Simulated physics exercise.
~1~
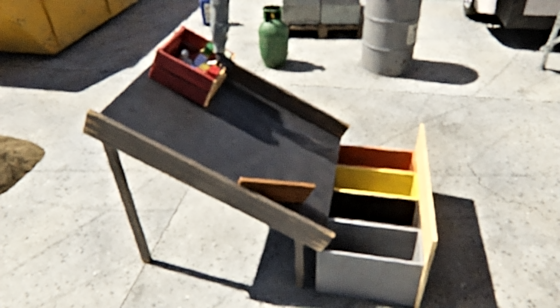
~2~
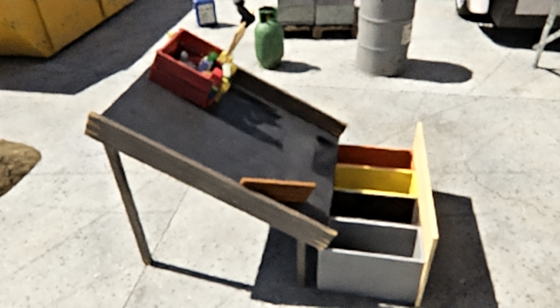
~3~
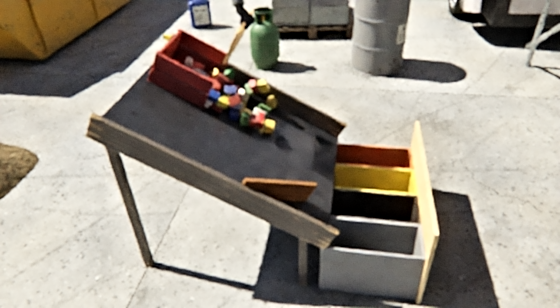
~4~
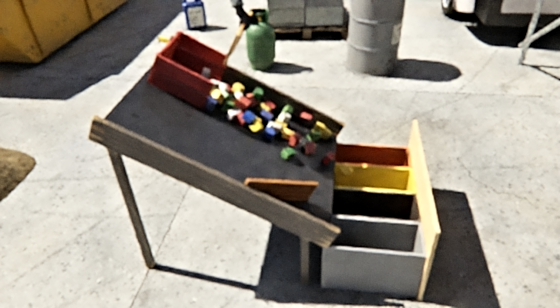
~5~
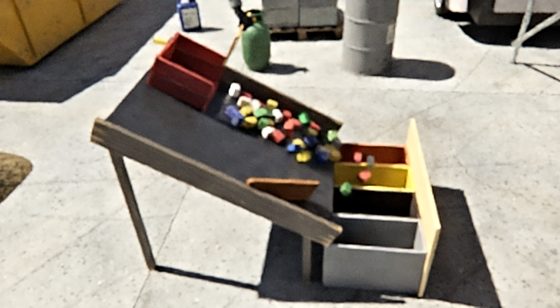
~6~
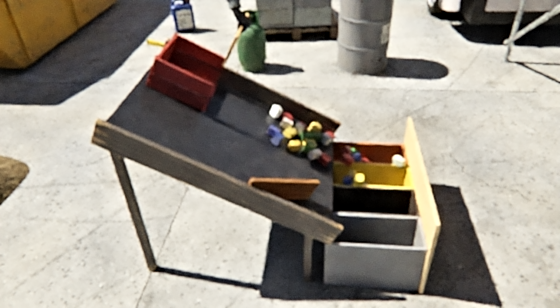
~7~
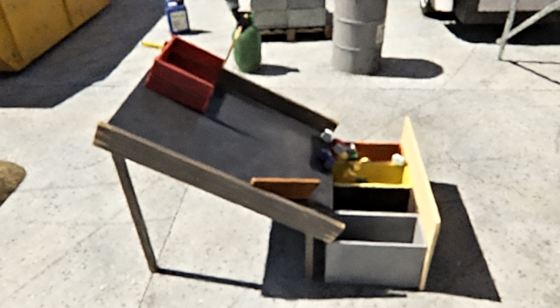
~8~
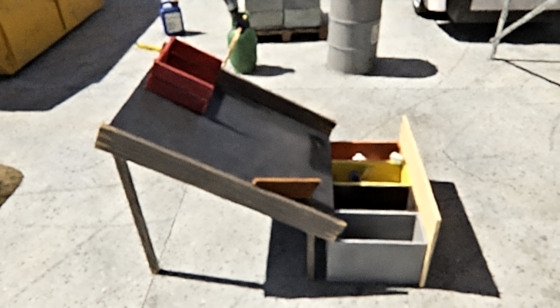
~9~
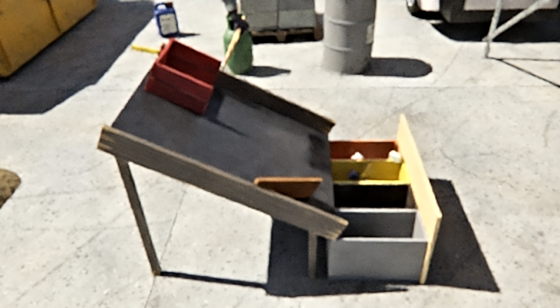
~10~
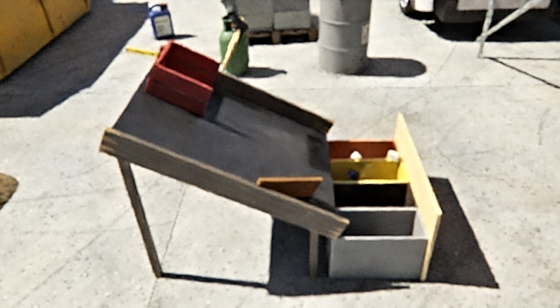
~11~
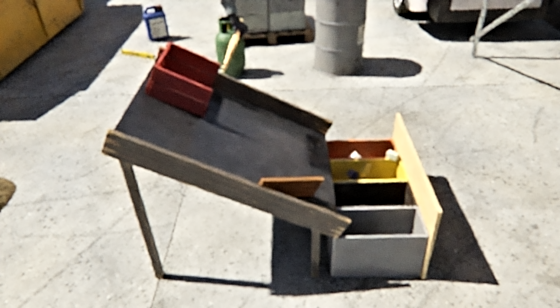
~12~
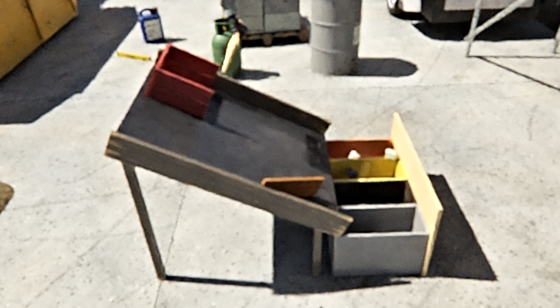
Sunlit concrete yard with colourful toy bricks spilling from a red pen, tumbling down a dark ramp and dropping into the orange and yellow totes.
